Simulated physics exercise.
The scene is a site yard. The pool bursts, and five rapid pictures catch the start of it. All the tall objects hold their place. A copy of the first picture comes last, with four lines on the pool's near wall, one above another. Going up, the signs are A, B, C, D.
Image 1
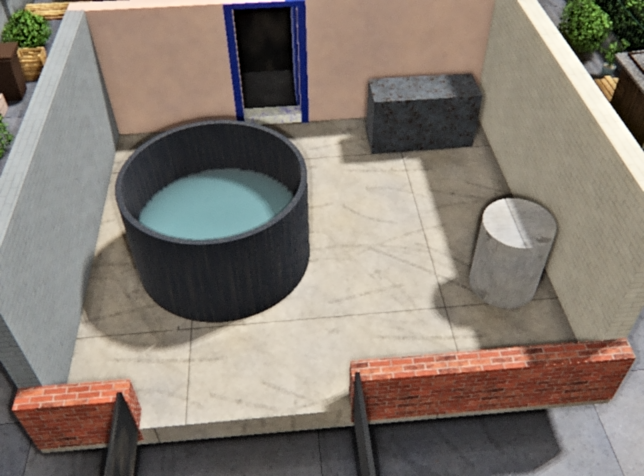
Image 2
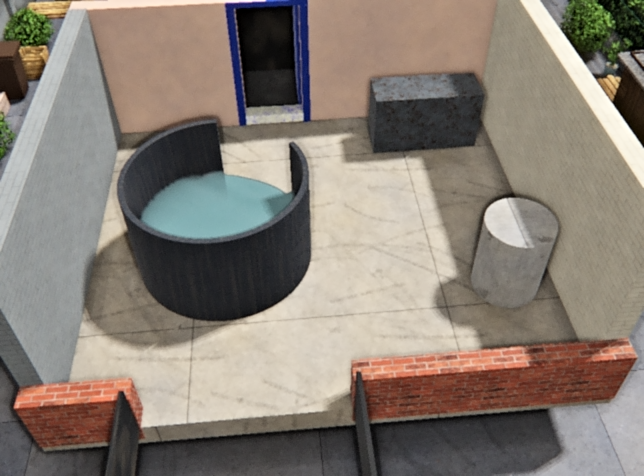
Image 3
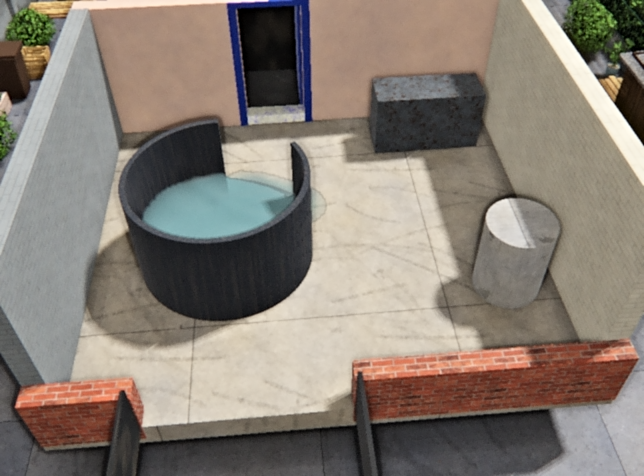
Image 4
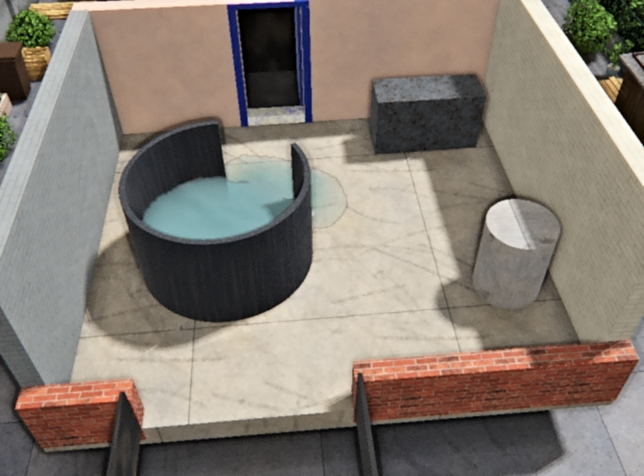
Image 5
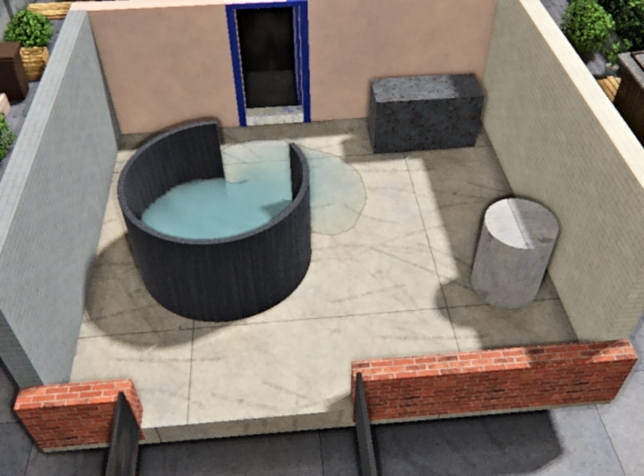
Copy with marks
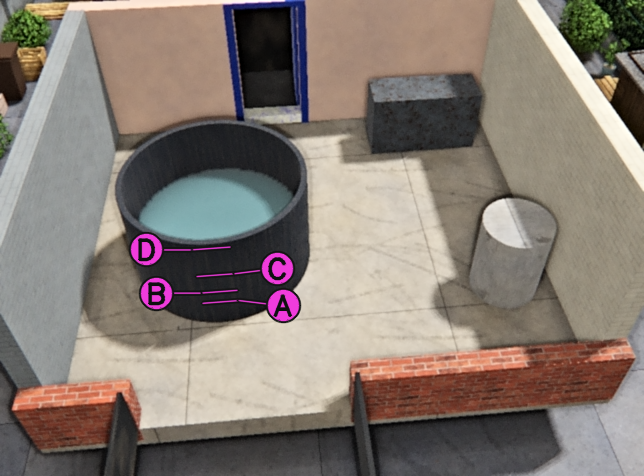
A round, dark-walled pool of pale blue water stands on the left of a walled yard paved in light stone, seen from above by a camera that barely shifts. A blue-framed doorway is set in the pinkish back wall, with a dark block and pale cylinder to the right and low red-brick walls in front. The pool's back section disappears, and water spreads thinly rightward across the paving.
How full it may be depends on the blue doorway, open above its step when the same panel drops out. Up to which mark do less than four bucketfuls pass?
That is mark A.
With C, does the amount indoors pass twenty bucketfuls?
Yes, it does.
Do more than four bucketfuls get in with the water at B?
Yes, that goes wrong.
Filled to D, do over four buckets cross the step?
Yes.
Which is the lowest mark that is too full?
Here it is mark B.
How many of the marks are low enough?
One of them.
On the marked copy, A at (220, 301); B at (218, 291); C at (215, 275); D at (210, 248); from the bottom up A, B, C, D.
With A, a bucket or two gets in.
With B, about 10 bucketfuls get in.
With C, dozens of bucketfuls pour in.
With D, dozens of bucketfuls pour in.
